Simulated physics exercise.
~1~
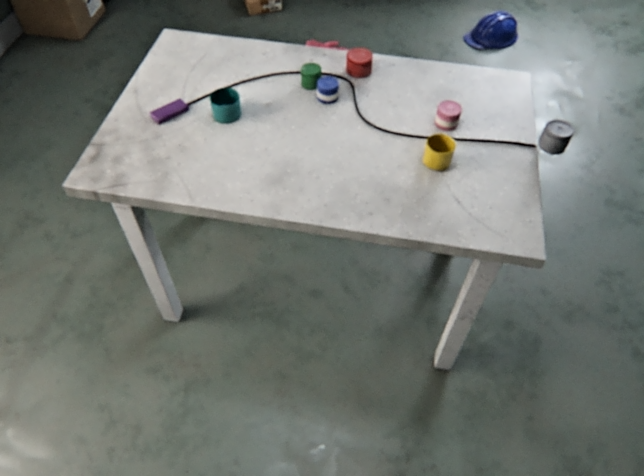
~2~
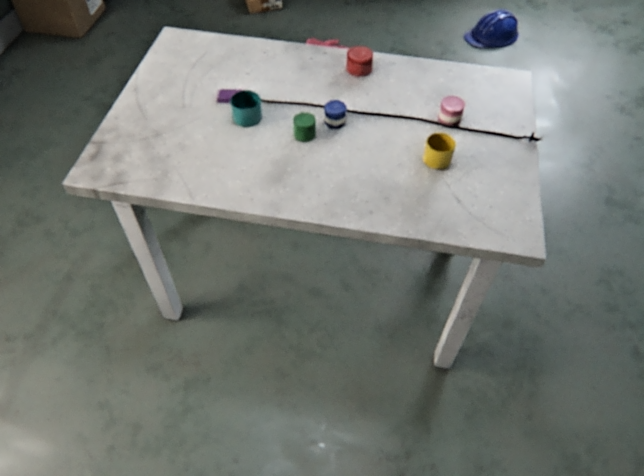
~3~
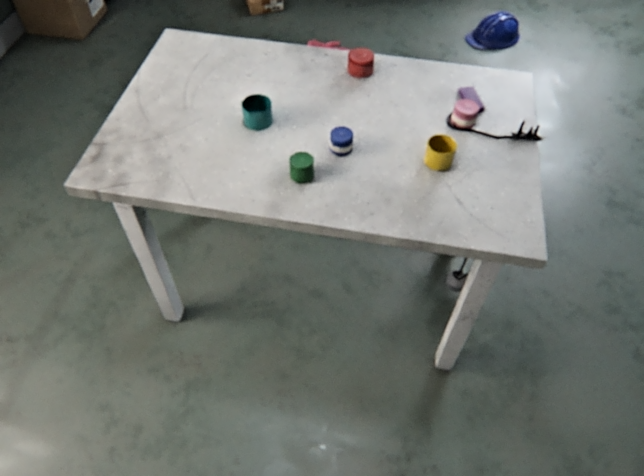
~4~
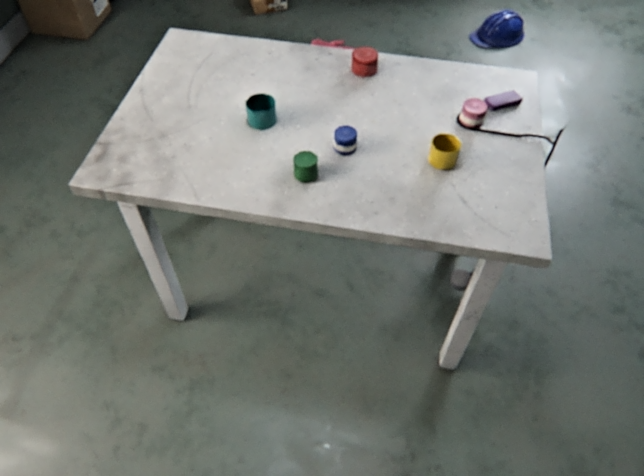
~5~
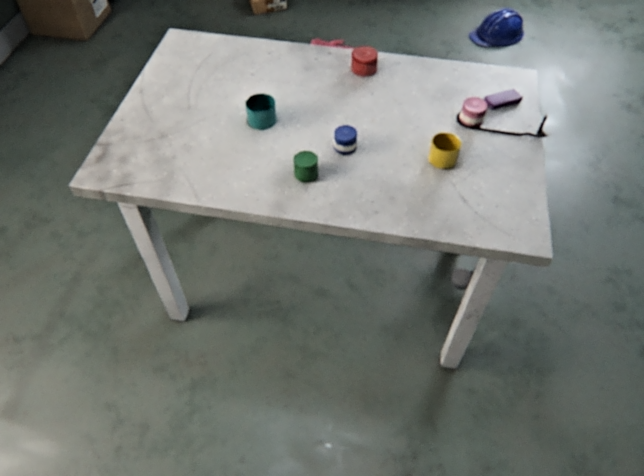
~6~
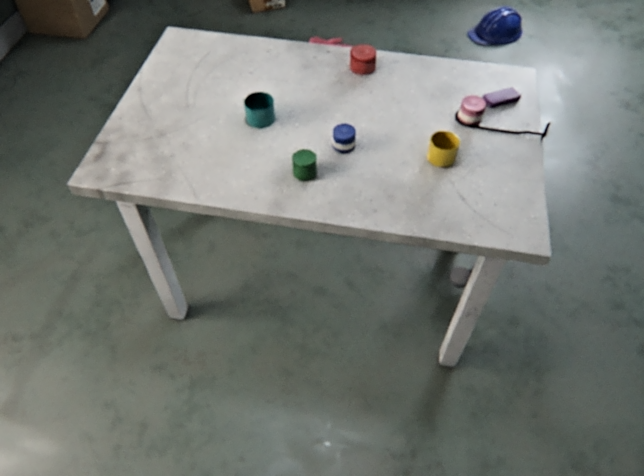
A grey speaker hangs just off the right edge of a pale workbench, seen from above at an angle, wired by a long dark cable to a purple phone at the left. Green, red and pink tubs, a blue tin, a teal cup and a yellow mug stand between, with a blue helmet on the floor behind. The speaker drops, and the cable pulls taut, dragging the phone right and shifting the teal cup, green tub and blue tin. The phone sweeps across to the pink tin as the speaker reaches the floor beneath the bench. The phone ends beside the pink tin, still on top, while the yellow mug stays put.
